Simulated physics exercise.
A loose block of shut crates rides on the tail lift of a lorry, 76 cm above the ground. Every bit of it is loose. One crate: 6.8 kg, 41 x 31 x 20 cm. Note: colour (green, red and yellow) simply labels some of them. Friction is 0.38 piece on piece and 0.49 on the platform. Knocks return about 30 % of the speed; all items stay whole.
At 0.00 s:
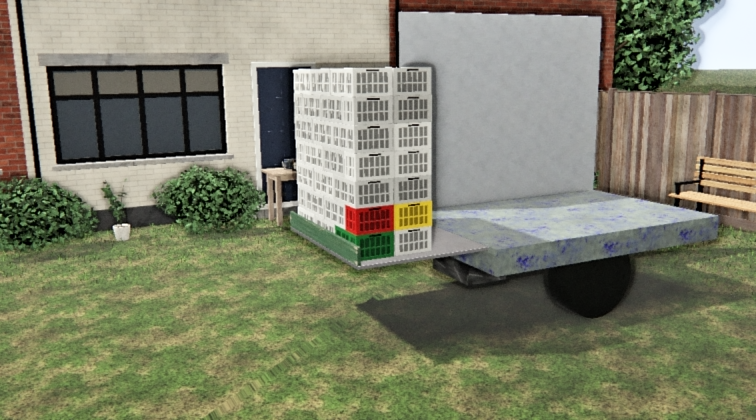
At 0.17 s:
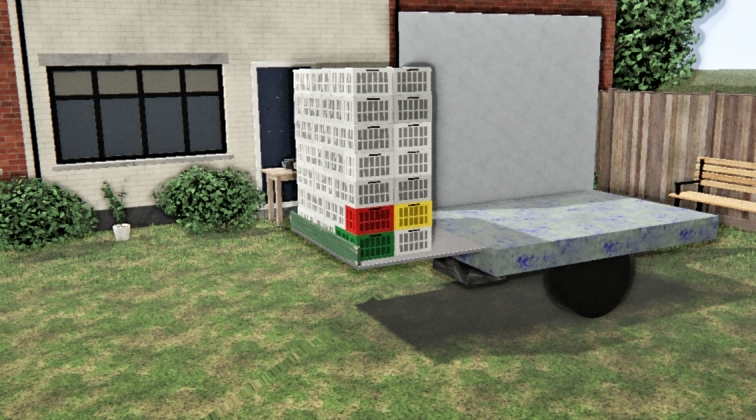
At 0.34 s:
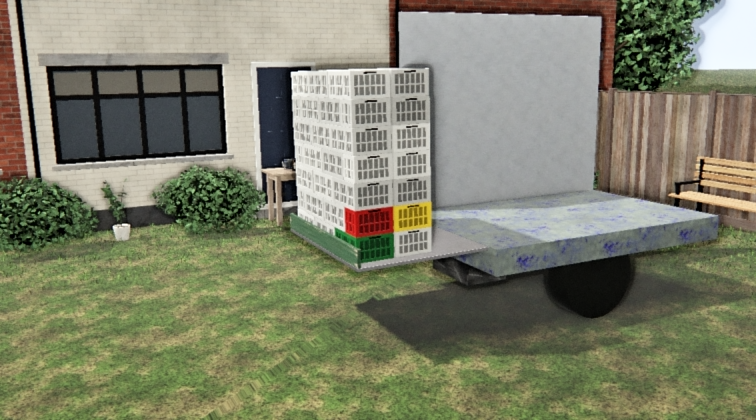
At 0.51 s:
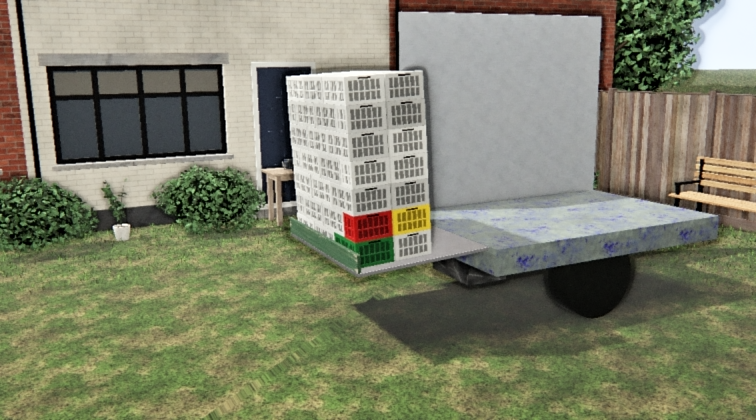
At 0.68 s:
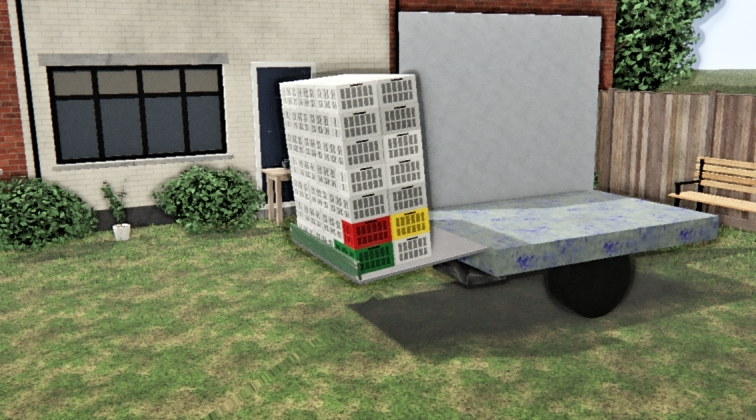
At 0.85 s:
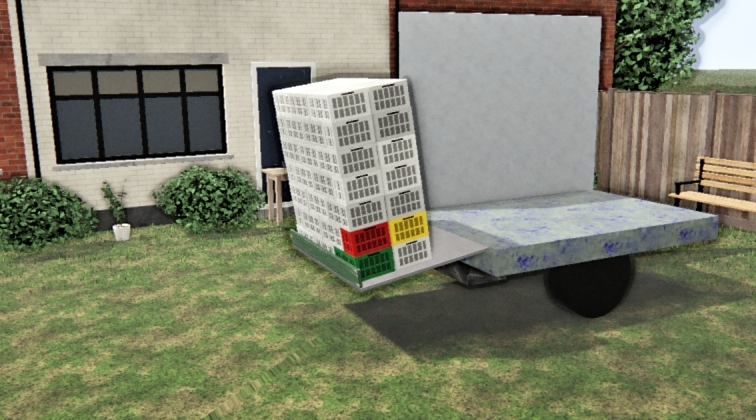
A platform stacked with mostly white crates slowly slopes downward to the left, tilting the stack.
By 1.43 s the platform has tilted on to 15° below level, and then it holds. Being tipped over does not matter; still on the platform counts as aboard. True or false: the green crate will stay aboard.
True.
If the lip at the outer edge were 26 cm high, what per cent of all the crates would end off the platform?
That would be 60 per cent.
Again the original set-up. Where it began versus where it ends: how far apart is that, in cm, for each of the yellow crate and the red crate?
Yellow 20, red 100.
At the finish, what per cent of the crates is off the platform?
My estimate is roughly 85 per cent.
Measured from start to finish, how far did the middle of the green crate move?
About 25 cm.
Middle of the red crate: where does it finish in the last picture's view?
In the final picture its centre lies roughly at (326, 345).
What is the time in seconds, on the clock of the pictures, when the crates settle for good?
Rest time: Around 5.0 s.
By 1.54 s, slope 15°; none of the 48 crates off the platform, 47 disturbed; green crate tilted 7°; red crate tilted 7°.
By 2.08 s, slope 15°; 34 of the 48 crates off the platform; green crate unmoved; red crate tilted 45°.
By 2.84 s, slope 15°; 39 of the 48 crates off the platform; green crate unmoved; red crate on its side.
When it is over (5.2 s), slope 15°; 40 of the 48 crates off the platform; green crate moved 17 mm; red crate on its side; yellow crate moved 32 mm. In pixels of the last frame, middles, green crate near (364, 272), red crate near (326, 345).
